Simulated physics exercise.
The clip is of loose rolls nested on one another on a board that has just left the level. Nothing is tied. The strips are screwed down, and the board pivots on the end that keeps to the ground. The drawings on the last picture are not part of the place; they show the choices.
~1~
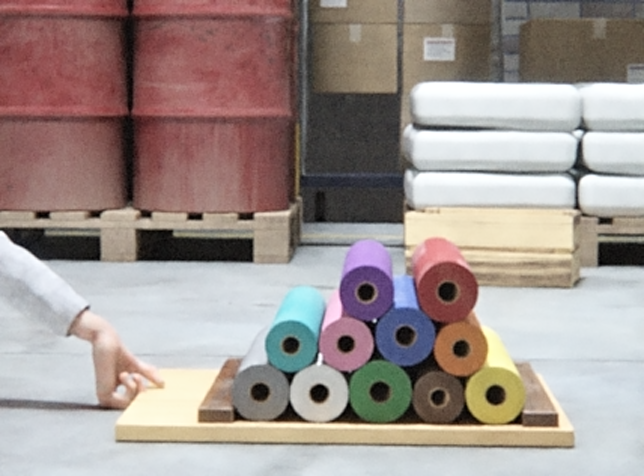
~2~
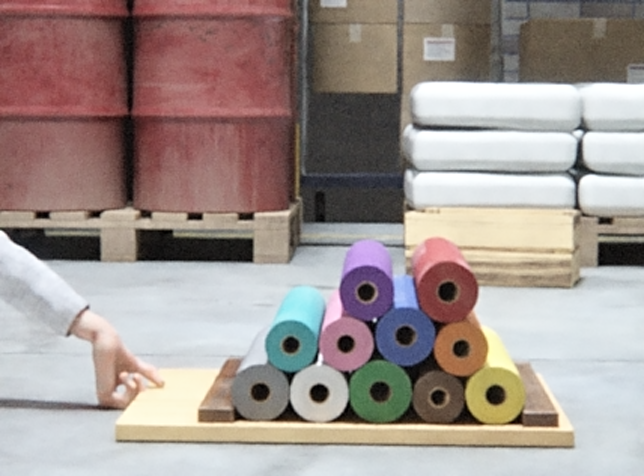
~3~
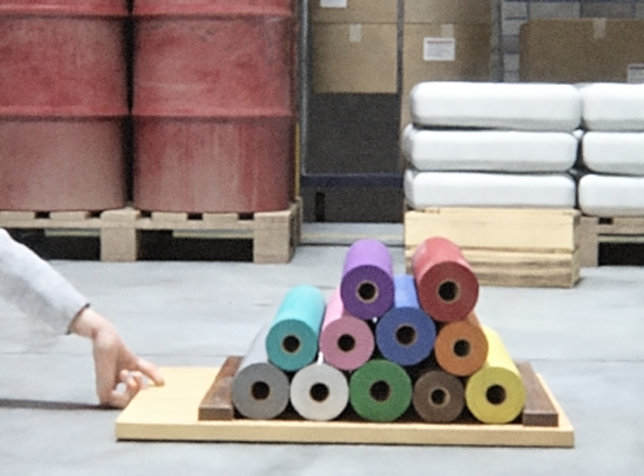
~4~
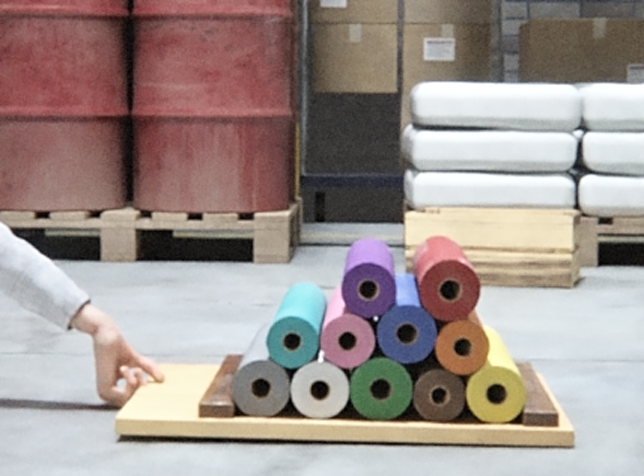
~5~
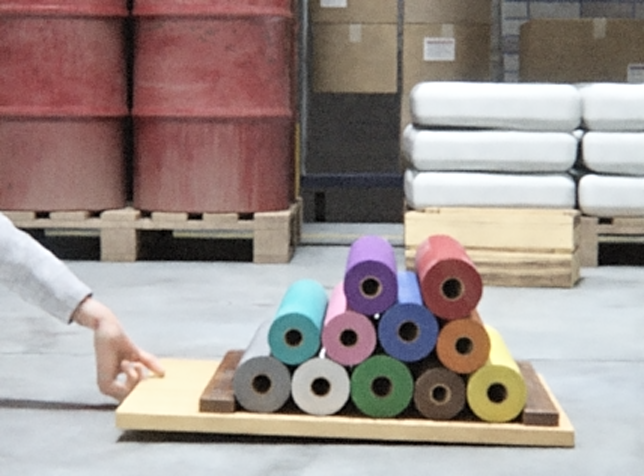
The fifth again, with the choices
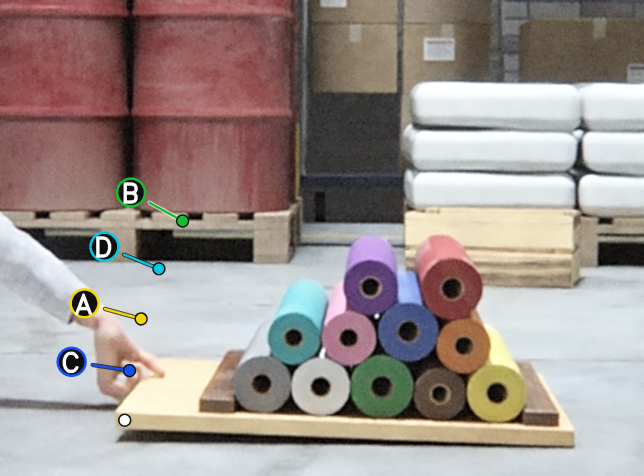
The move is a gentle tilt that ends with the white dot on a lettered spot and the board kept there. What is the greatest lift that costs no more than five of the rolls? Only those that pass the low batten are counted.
At most to B.
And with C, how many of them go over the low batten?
With C, none.
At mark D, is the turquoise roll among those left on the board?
Yes, with D.
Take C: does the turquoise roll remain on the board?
Yes, with C.
On the marked copy, A at (141, 319); B at (183, 221); C at (129, 371); D at (159, 269); the white dot at (125, 420).
Following B. Soon after the start, board at 17°.
Later, board at 28°.
In the end, board at 28°, one over the low batten (red).
As for the rest, A one over the low batten (red); C none over the low batten; D one over the low batten (red).
